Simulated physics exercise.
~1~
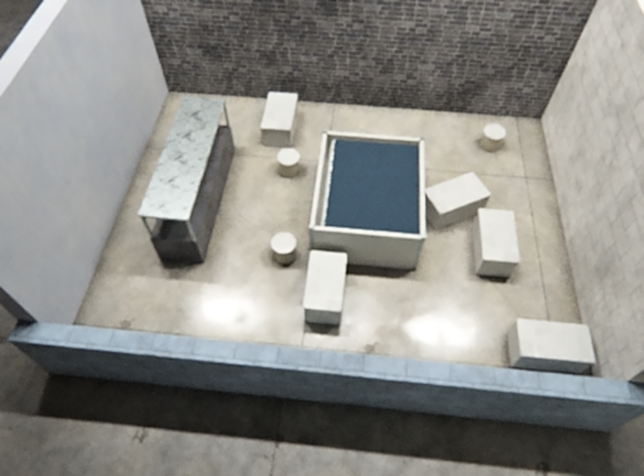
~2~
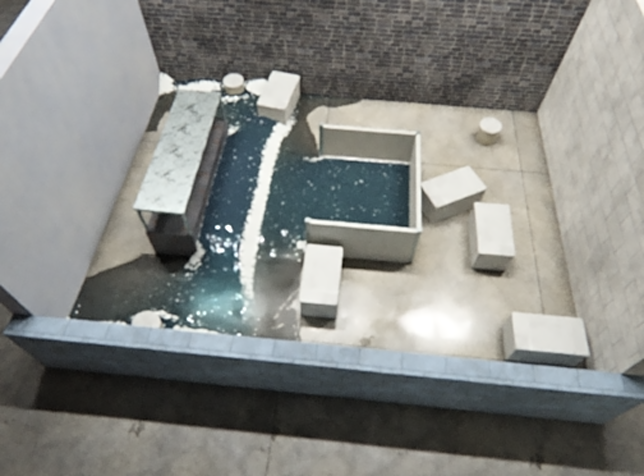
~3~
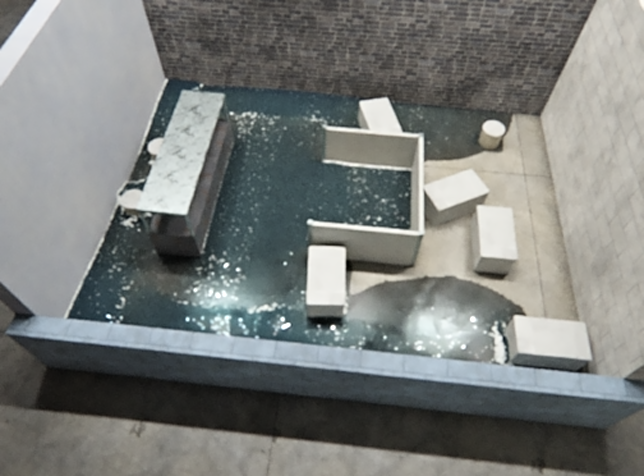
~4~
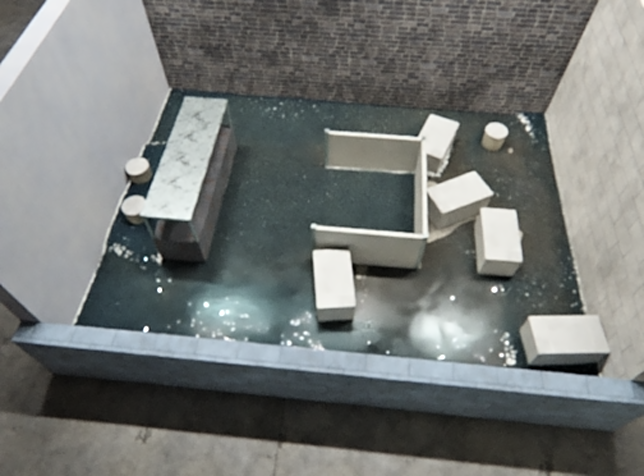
To begin with, a tank of dark blue water stands in a walled bay, with pale boxes and round pails scattered around it and a marble-topped counter to the left. The tank's left side gives way, and water rushes out in a foaming surge toward the counter. Two pails are swept off, one toward the back wall and one toward the front, and both finish left of the counter. A box at the back slides right, behind the tank. The water spreads rightward until it covers nearly all the floor, while most of the other boxes barely shift.
